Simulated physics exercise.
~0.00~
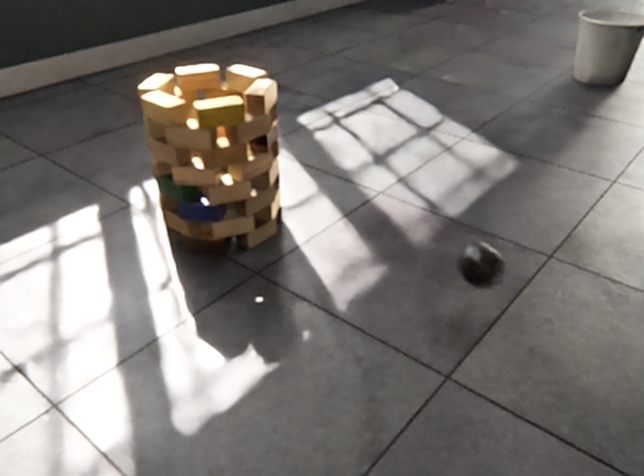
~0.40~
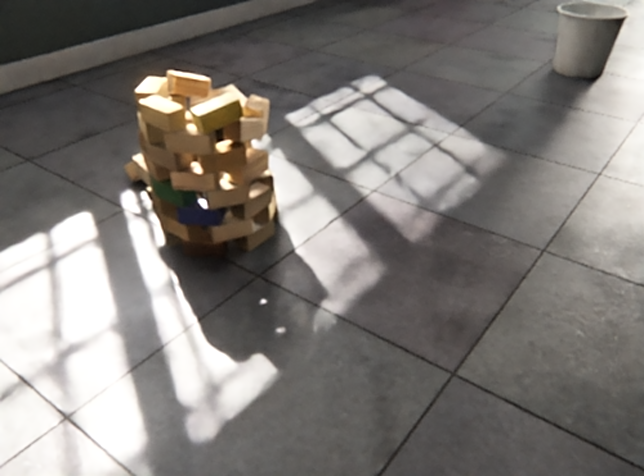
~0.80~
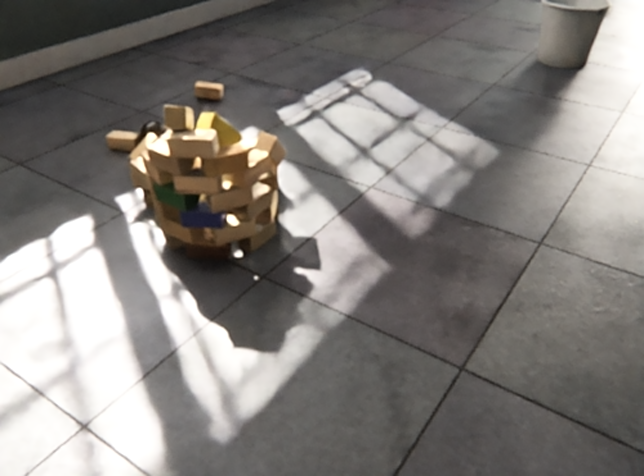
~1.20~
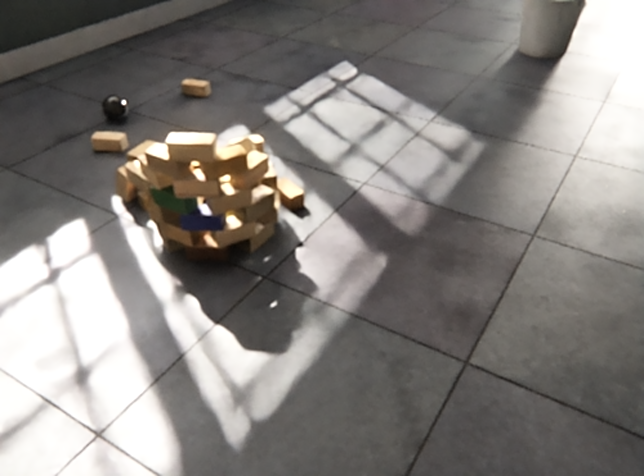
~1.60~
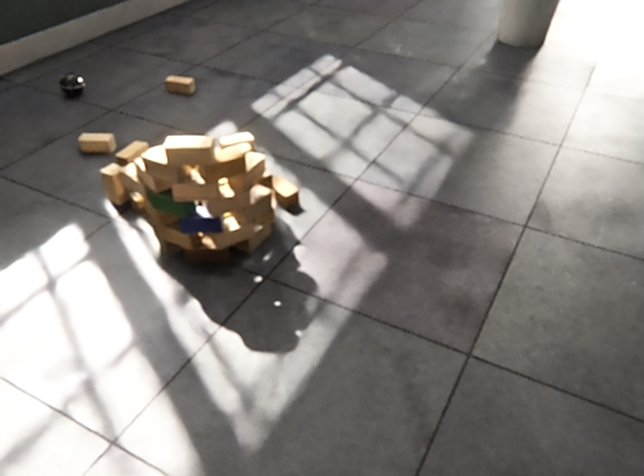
At the start, a round tower of wooden blocks stands on a sunlit tiled floor, with green and blue blocks low in its wall and a yellow one at the top, while a dark ball flies in from the right. The ball strikes the upper part of the tower, and the top rows begin to shift and tip. The upper rows collapse, the yellow block drops, and a few blocks tumble out behind. The ball emerges beyond the tower and rolls away to the left. Finally, a shorter, ragged ring remains, its blue and green blocks still in place.
